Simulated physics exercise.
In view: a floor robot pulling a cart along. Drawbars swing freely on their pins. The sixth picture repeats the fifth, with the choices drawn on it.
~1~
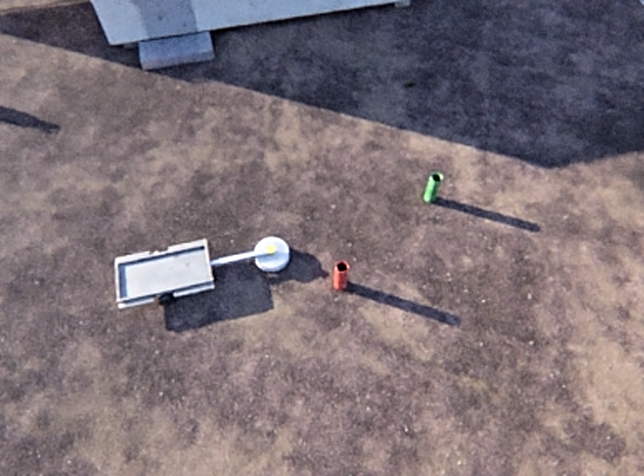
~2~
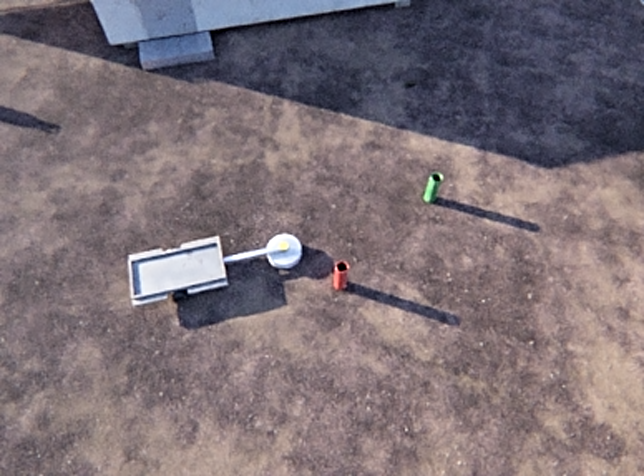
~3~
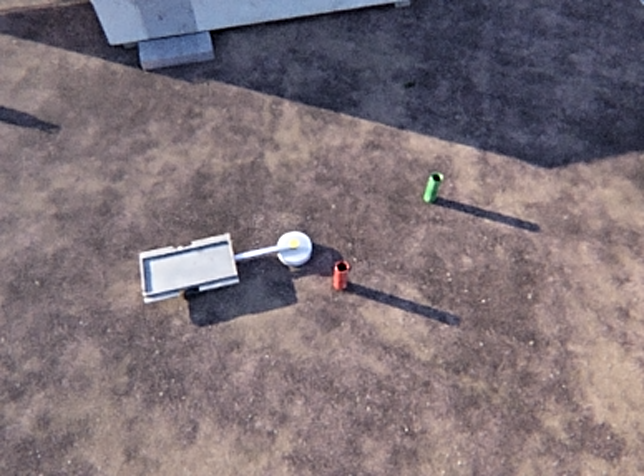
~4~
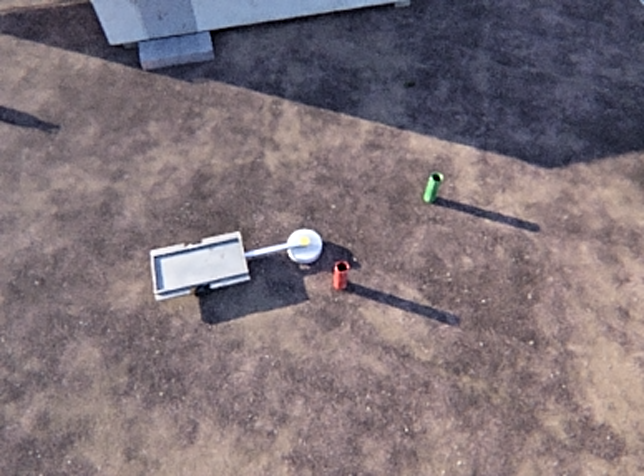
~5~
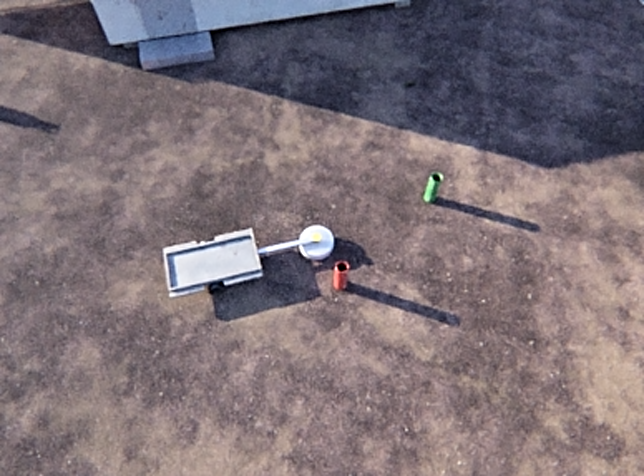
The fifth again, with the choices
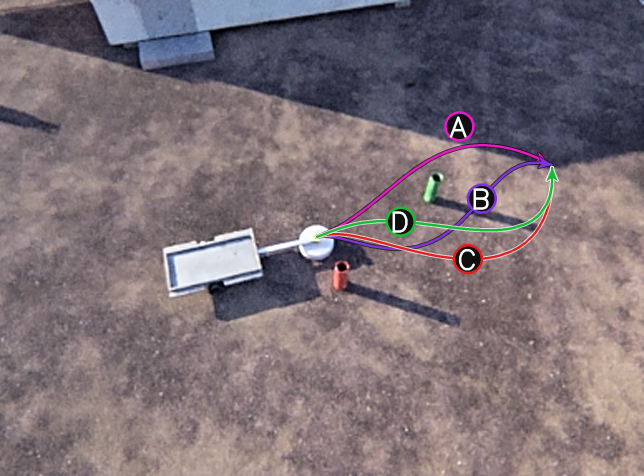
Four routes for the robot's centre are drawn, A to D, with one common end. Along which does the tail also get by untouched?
Route D.
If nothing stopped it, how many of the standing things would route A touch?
One.
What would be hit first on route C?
First the red post.
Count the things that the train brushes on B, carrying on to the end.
In all, two.
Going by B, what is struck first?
It meets the red post.
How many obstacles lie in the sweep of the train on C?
One.
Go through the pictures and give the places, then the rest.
Robot (272, 253); grey cart (164, 273); red post (341, 285), in the first frame.
Robot (284, 250); grey cart (177, 270); red post (341, 285), in the second frame.
Robot (295, 248); grey cart (188, 267); red post (341, 285), in the third frame.
Robot (305, 245); grey cart (200, 265); red post (341, 285), in the fourth frame.
Robot (317, 242); grey cart (213, 262); red post (341, 285); green post (430, 198), in the fifth frame.
On the marked copy, A from (317, 237) via (425, 162) to (548, 163); B from (317, 237) via (457, 225) to (552, 165); C from (317, 237) via (481, 259) to (552, 168); D from (317, 237) via (463, 229) to (552, 168).
Following D. Soon after the start, robot (418, 228), cart (317, 238).
Later, robot (521, 229), cart (422, 232).
In the end, robot (549, 170), cart (483, 213); nothing has been touched.
As for the rest, A meets the green post; B meets the red post and green post; C meets the red post.
